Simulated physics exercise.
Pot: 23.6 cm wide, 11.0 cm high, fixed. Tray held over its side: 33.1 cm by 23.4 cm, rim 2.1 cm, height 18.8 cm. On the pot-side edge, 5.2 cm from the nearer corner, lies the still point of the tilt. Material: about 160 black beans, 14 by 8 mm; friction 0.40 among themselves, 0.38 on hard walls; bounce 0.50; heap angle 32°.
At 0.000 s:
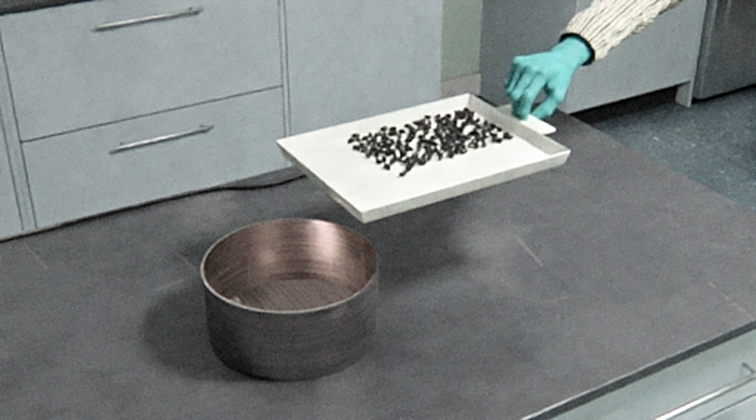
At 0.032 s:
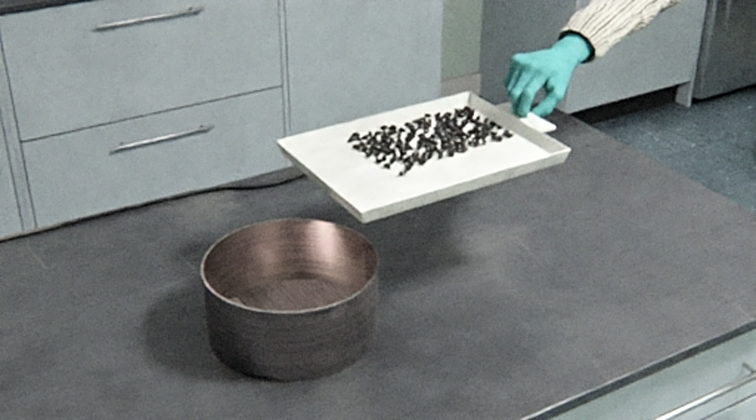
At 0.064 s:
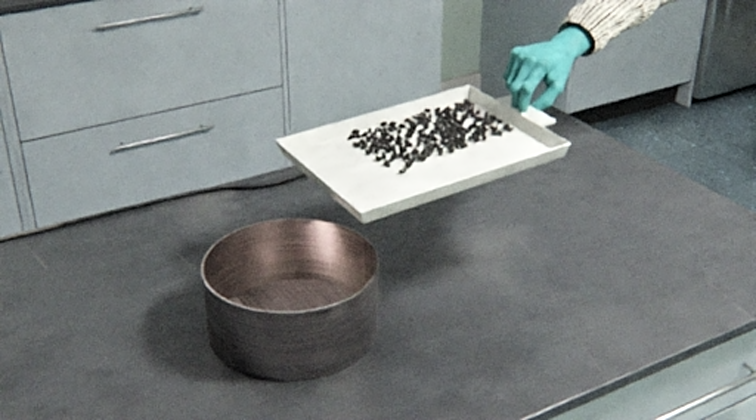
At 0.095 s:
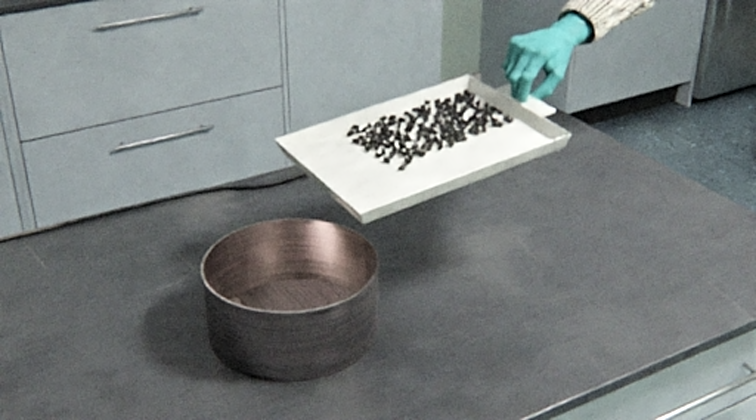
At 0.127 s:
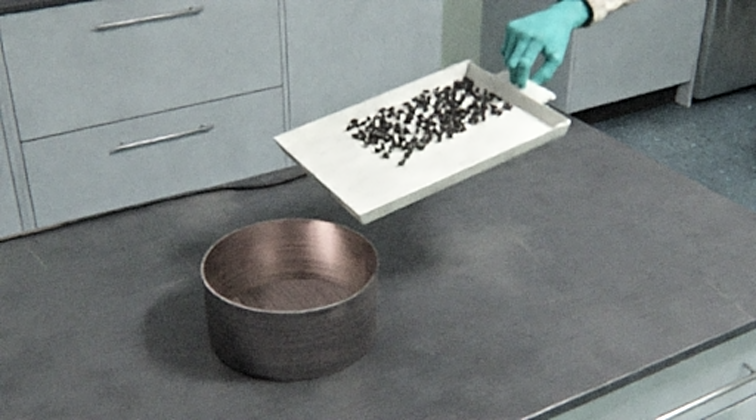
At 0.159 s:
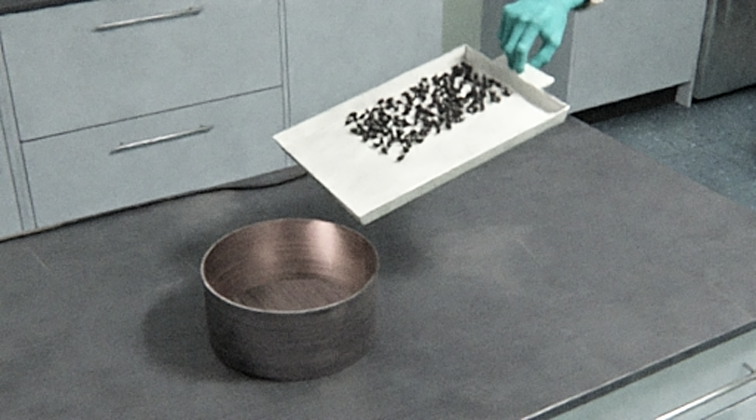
To begin with, a teal-gloved hand holds a white tray of scattered black beans almost level above a dark countertop, beside a round metal pot. The hand then raises the tray's far right side, slowly then faster, slanting it modestly toward the pot while the beans stay clustered on it.
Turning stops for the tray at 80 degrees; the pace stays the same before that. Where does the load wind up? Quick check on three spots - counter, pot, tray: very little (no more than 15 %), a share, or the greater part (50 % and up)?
Counter - very little; pot - the greater part; left on the tray - very little.
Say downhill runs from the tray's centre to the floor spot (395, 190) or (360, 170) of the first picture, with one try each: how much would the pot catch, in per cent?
60 and 45 %.
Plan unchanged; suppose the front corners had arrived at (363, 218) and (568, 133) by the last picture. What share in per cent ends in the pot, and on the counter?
Pot: 20, counter: 80.
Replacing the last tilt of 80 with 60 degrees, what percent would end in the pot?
Roughly 55 %.
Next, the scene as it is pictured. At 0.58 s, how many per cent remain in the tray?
Something like 95 percent, roughly.
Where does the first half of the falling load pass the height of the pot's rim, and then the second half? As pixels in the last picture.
Earlier half close to (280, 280), later half at (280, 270) in pixels.
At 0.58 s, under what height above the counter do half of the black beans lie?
About 24 cm.
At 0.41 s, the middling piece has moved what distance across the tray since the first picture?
Roughly 3 cm.
After 0.41 s, tilt 47 degrees; the tray holds 100 %, the pot 0 %.
After 0.58 s, tilt 70 degrees; the tray holds 95 %, the pot 0 %.
After 0.86 s, tilt 80 degrees; the tray holds 5 %, the pot 80 %.
In the end, at 2.5 s, counter 10 %, pot 90 %, tray 0 %.
